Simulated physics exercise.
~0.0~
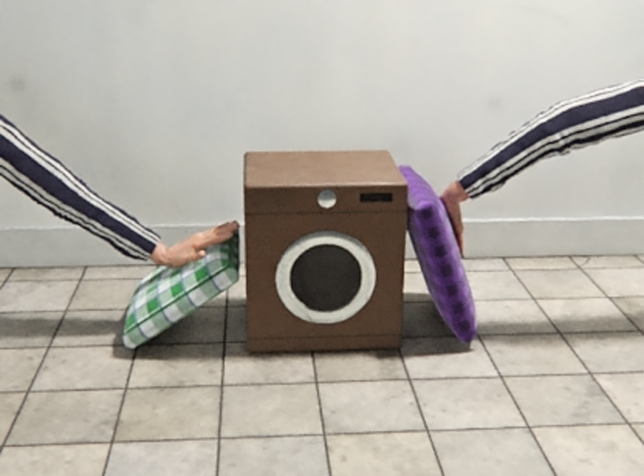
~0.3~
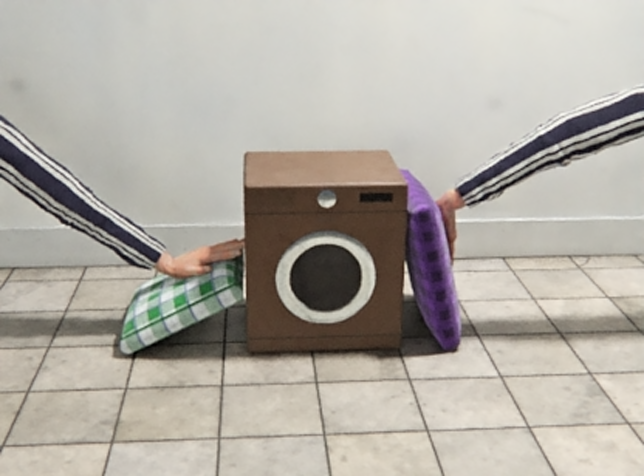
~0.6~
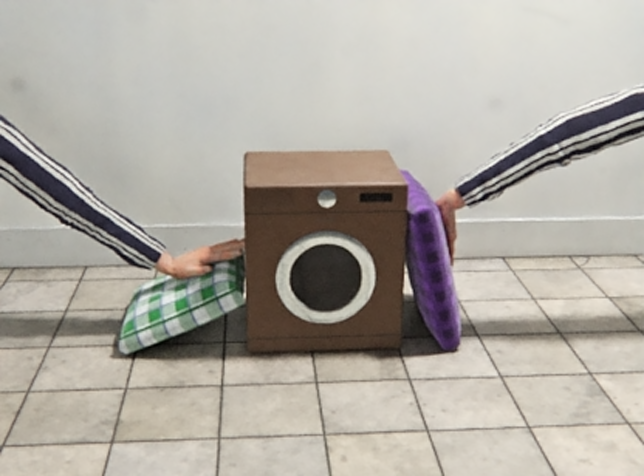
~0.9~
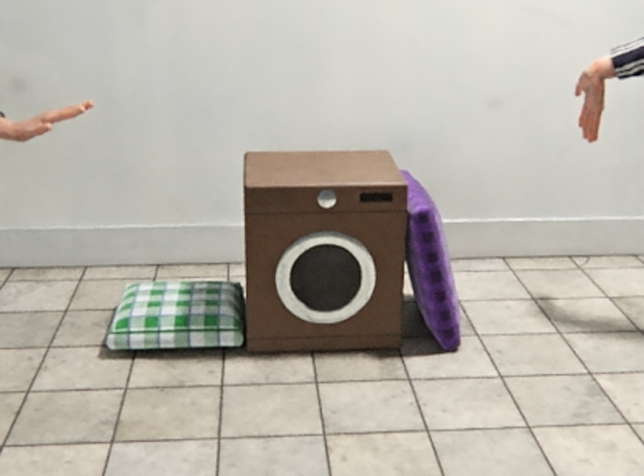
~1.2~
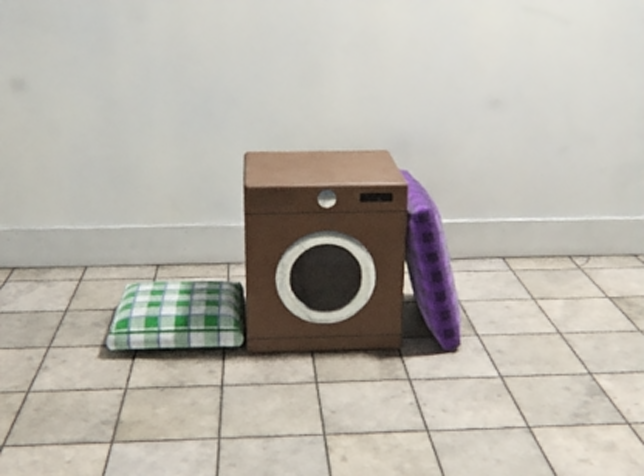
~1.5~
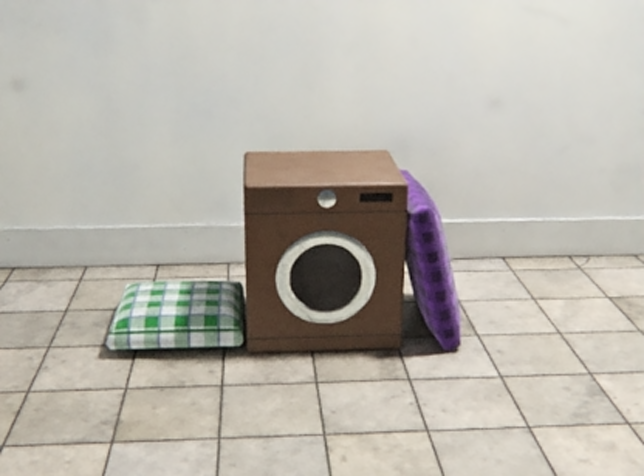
On a tiled floor by a pale wall, two hands in striped sleeves hold a green checked cushion and a purple one against opposite sides of a brown machine, then withdraw; the green cushion on the left slumps flat, while the purple one on the right stays leaning.
